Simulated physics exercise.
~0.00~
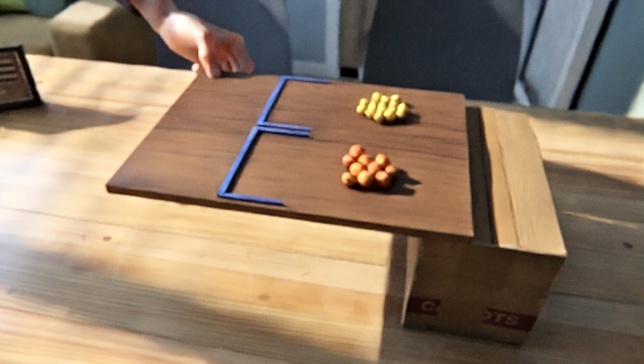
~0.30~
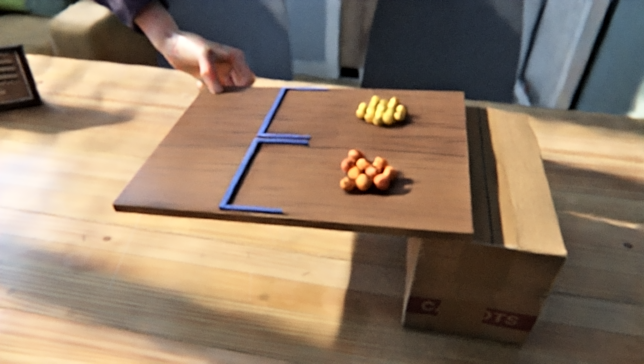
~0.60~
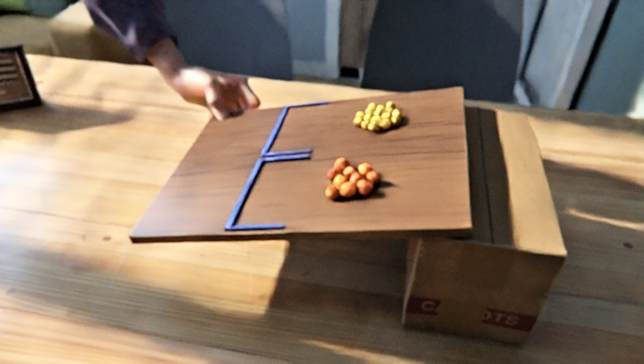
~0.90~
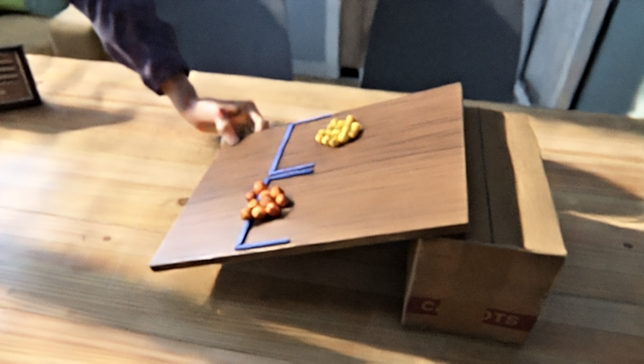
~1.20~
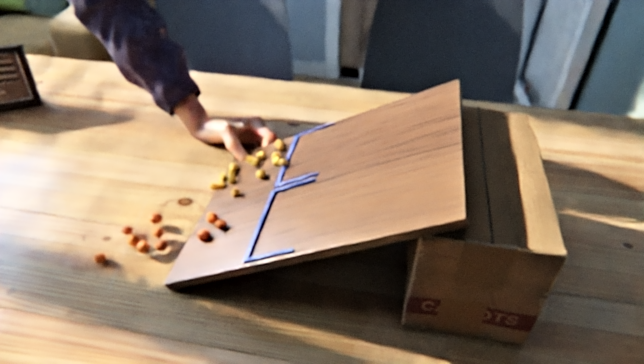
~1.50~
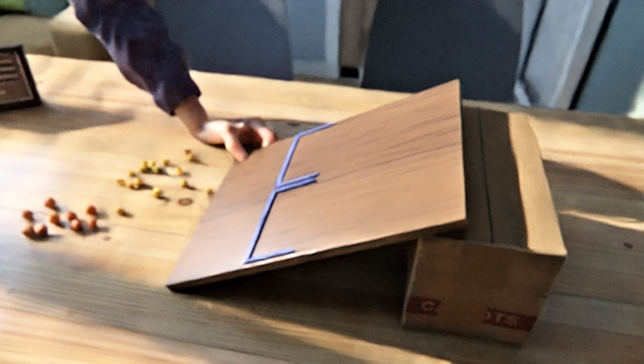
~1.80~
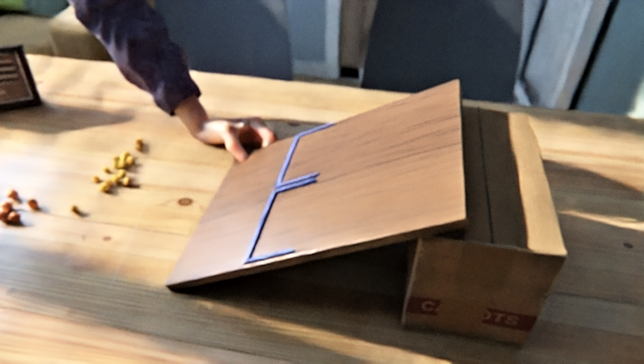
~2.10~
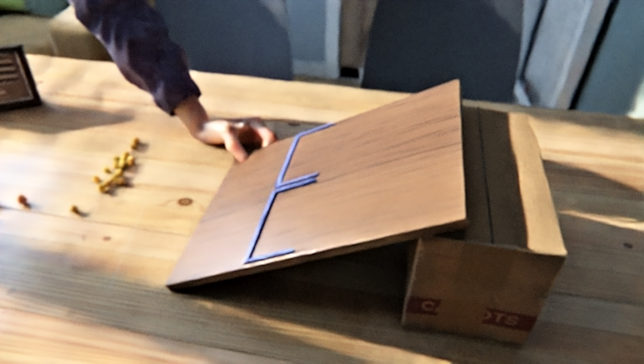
A hand lowered one end of a wooden board propped on a cardboard box, and the orange and yellow piles of little things slid down past the blue strips and scattered left across the table, some orange ones leaving view.
